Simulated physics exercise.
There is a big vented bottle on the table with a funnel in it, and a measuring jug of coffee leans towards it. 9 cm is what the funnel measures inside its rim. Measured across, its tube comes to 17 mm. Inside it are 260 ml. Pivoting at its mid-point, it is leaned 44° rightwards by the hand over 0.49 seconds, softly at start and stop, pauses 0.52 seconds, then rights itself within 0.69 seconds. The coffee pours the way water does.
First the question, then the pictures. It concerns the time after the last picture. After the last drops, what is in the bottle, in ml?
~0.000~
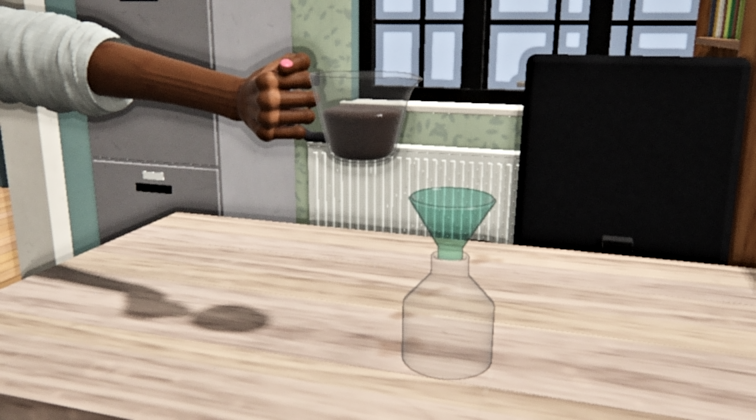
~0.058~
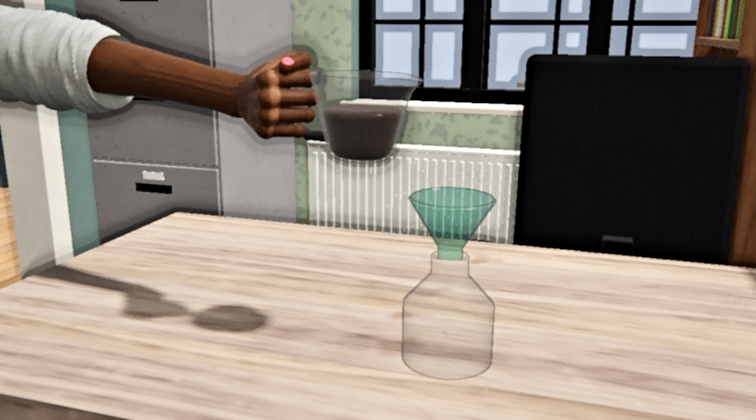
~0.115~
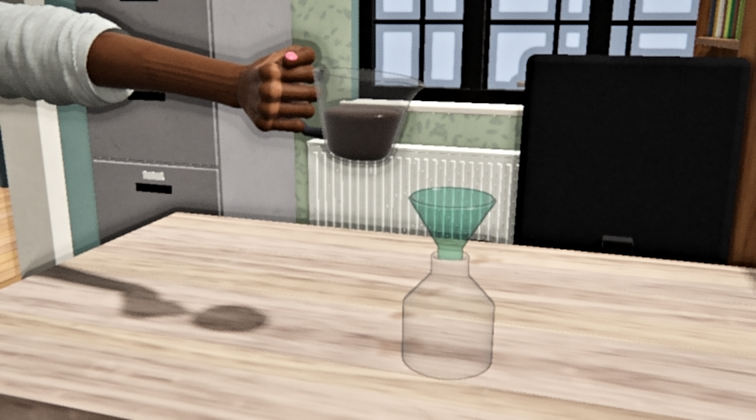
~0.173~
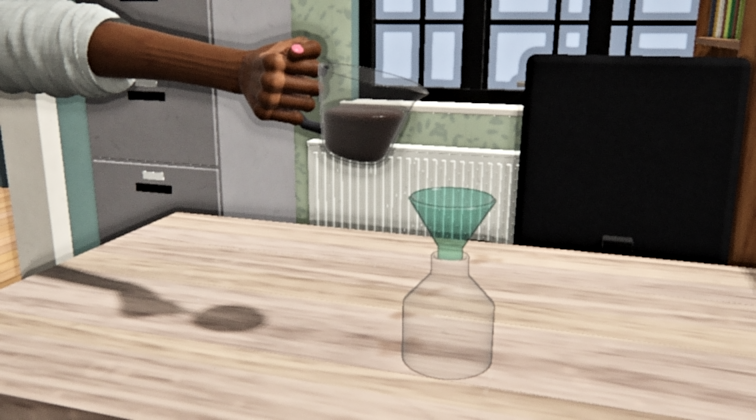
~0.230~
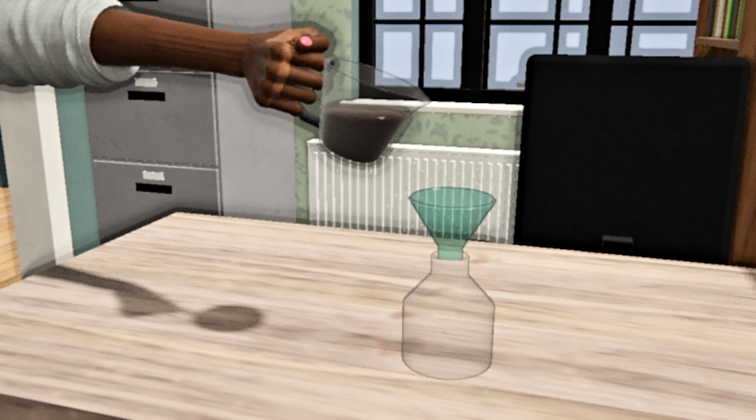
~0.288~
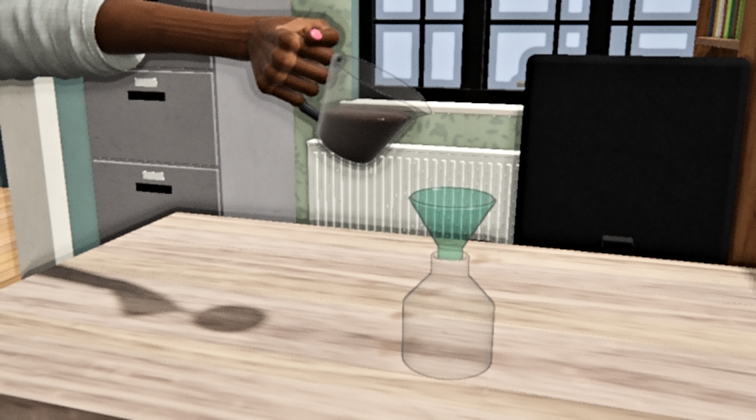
The bottle ends up with around 50 ml.
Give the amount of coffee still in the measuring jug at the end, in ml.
Roughly 210 ml is still in there.
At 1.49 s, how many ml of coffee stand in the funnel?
Roughly 0 ml sits in the funnel.
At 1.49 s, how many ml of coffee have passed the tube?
Estimate: Some 50 ml.
By 0.65 s the tilt is 44° and 0 ml has passed the tube, 10 ml is in the funnel, 235 ml in the measuring jug and 0 ml has missed.
By 0.92 s the tilt is 44° and 20 ml has passed the tube, 15 ml is in the funnel, 220 ml in the measuring jug and 0 ml has missed.
By 1.19 s the tilt is 37° and 40 ml has passed the tube, 5 ml is in the funnel, 210 ml in the measuring jug and 0 ml has missed.
By 1.49 s the tilt is 9° and 50 ml has passed the tube, 0 ml is in the funnel, 205 ml in the measuring jug and 0 ml has missed.
At rest 50 ml has passed the tube, 0 ml is in the funnel, 205 ml in the measuring jug and 0 ml has missed.
